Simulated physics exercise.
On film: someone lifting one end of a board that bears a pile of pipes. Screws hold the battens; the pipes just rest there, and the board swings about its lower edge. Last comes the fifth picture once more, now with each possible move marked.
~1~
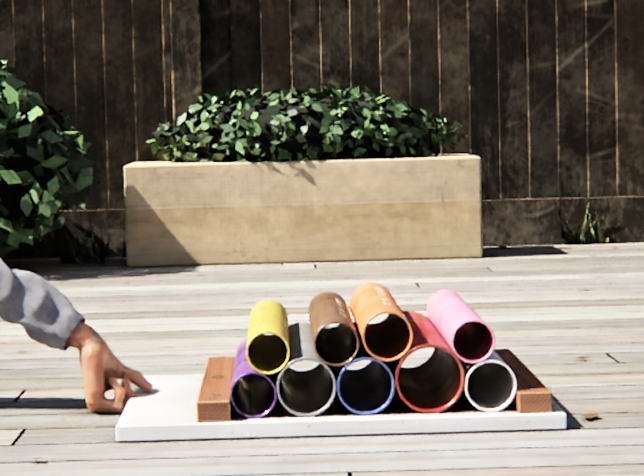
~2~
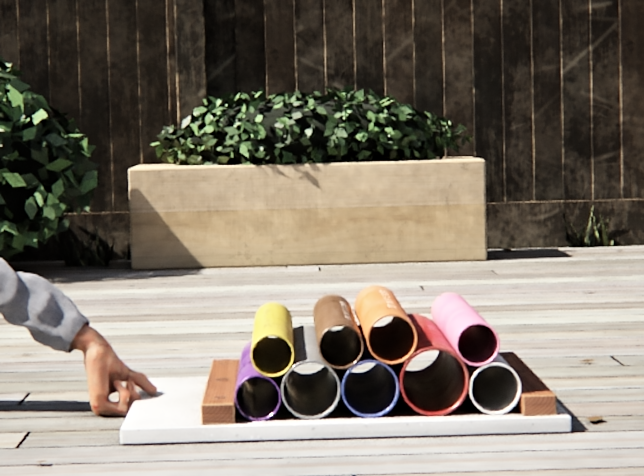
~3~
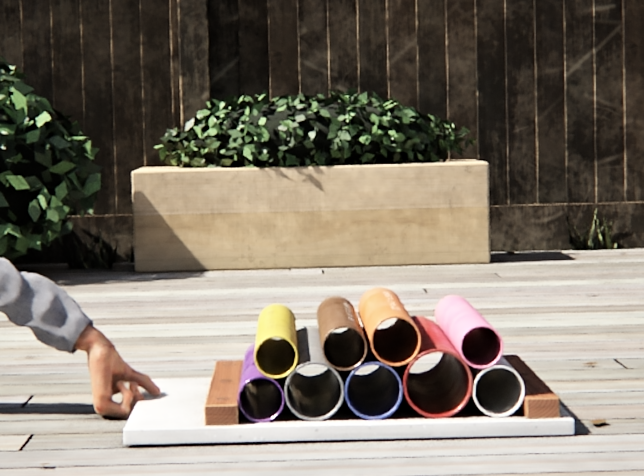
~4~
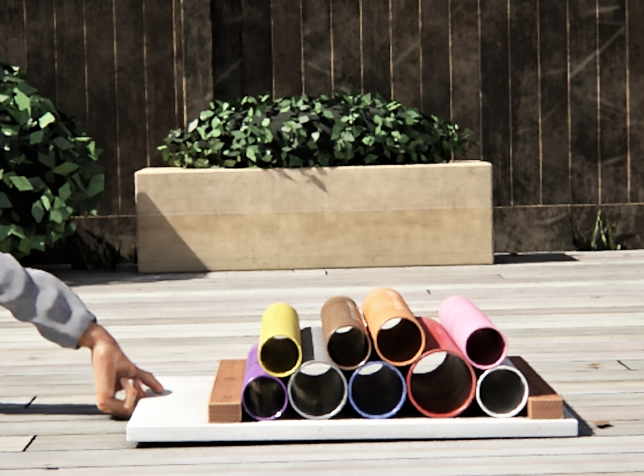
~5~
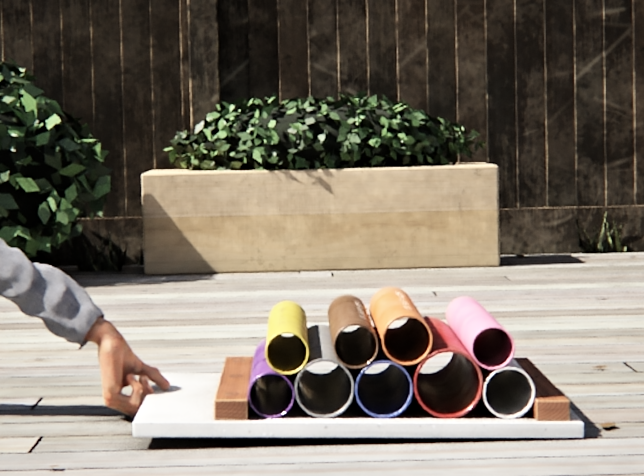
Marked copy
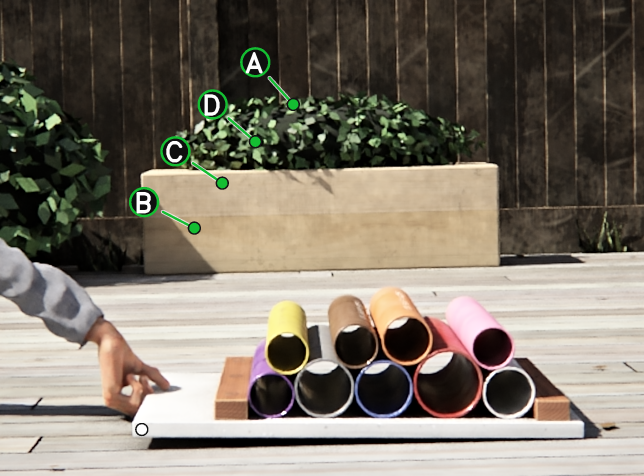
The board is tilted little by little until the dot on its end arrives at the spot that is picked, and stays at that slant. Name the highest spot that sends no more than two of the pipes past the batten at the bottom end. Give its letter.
The last mark within the limit is C.
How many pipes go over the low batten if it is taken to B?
With B, one.
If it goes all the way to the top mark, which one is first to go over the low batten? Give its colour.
It is the pink one.
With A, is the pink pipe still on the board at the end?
No.
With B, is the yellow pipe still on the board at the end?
Yes.
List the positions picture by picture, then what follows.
Board (336, 390); purple pipe (254, 395); grey pipe (306, 387), in the first picture.
Grey pipe (311, 390); blue pipe (370, 389), in the second picture.
Board (344, 395); purple pipe (261, 399); pink pipe (482, 347), in the third picture.
Board (347, 395); purple pipe (265, 398); grey pipe (318, 390), in the fourth picture.
Board (353, 393); purple pipe (271, 395); grey pipe (325, 389), in the fifth picture.
On the marked copy, A at (293, 104); B at (194, 228); C at (222, 183); D at (256, 142); the white dot at (142, 429).
Taking C. A third of the way, board at 20°.
Two thirds of the way, board at 36°.
When it is over, board at 36°, one over the low batten (pink).
As for the rest, A four over the low batten (pink, yellow, brown, orange); B one over the low batten (pink); D three over the low batten (pink, brown, orange).
